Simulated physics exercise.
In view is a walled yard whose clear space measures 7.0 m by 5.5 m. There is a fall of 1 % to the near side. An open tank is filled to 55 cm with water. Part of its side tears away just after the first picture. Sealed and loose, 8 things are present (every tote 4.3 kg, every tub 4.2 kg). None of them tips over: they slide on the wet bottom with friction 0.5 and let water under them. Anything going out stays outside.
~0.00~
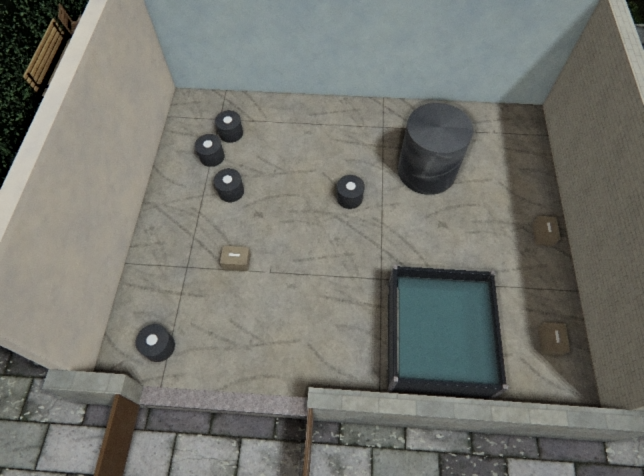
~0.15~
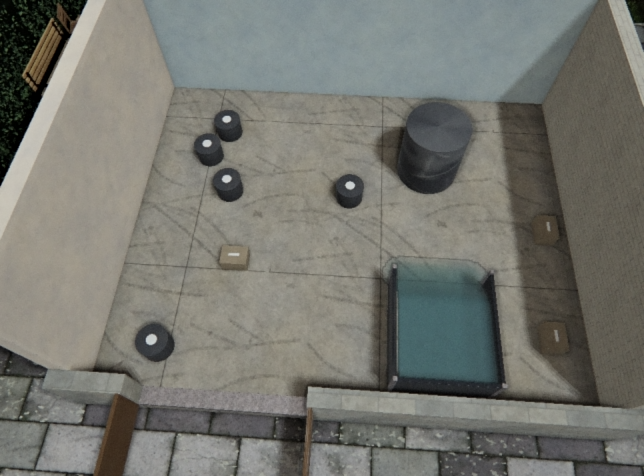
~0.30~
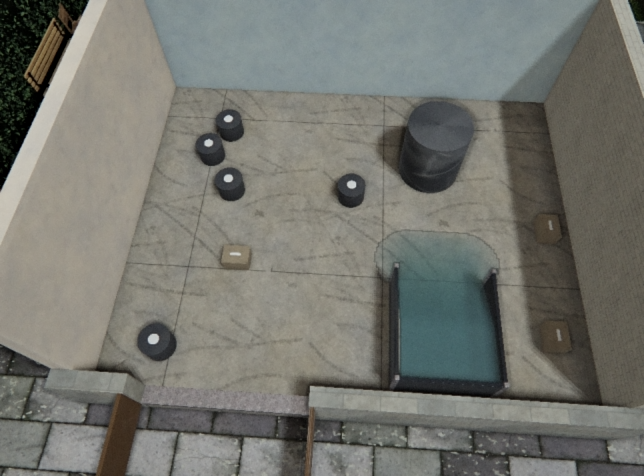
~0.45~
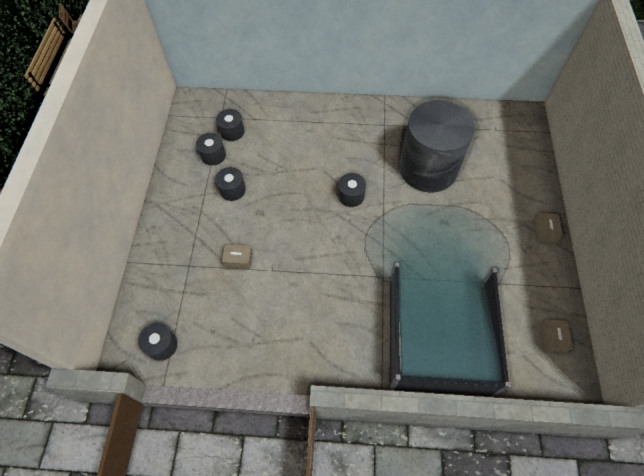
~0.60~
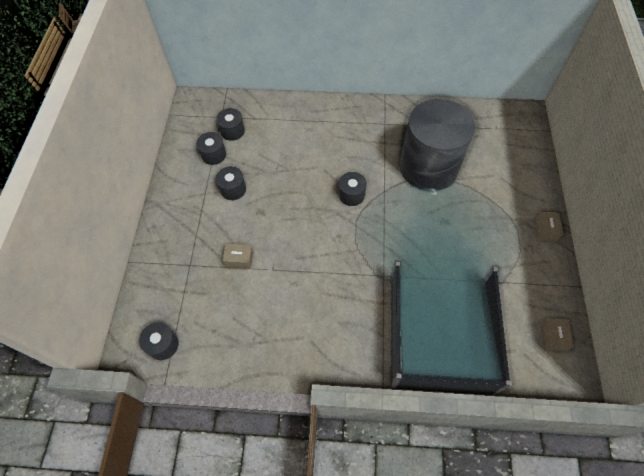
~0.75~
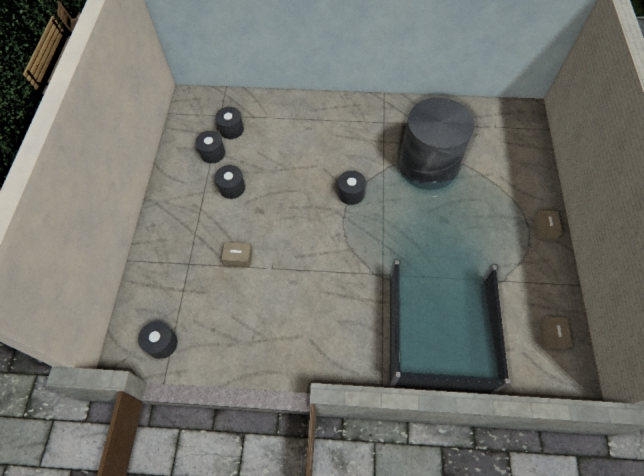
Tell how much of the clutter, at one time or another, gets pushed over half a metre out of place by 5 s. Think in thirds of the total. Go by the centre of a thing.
My bet is the share lands in the middle.
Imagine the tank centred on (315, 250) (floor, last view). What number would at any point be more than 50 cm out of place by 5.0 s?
Then the count would be 4.
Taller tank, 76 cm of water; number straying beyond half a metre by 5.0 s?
5.
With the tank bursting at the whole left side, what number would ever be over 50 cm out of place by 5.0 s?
The answer then is 4.
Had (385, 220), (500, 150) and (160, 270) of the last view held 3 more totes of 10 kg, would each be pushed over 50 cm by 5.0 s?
Result, in sequence: Above the mark / above the mark / below the mark.
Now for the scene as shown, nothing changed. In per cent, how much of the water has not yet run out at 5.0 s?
Around 100 % of the water.
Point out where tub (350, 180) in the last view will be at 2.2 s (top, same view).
Look about (286, 134).
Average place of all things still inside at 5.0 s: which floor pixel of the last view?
Roughly at (274, 221).
After 1.1 s 0 of 8 are over 50 cm from their spots; 0 afloat.
After 2.2 s 1 of 8 are over 50 cm from their spots; 0 afloat.
After 3.5 s 2 of 8 are over 50 cm from their spots; 1 afloat.
After 5.0 s 4 of 8 are over 50 cm from their spots, and 4 have been at some point; 3 afloat.
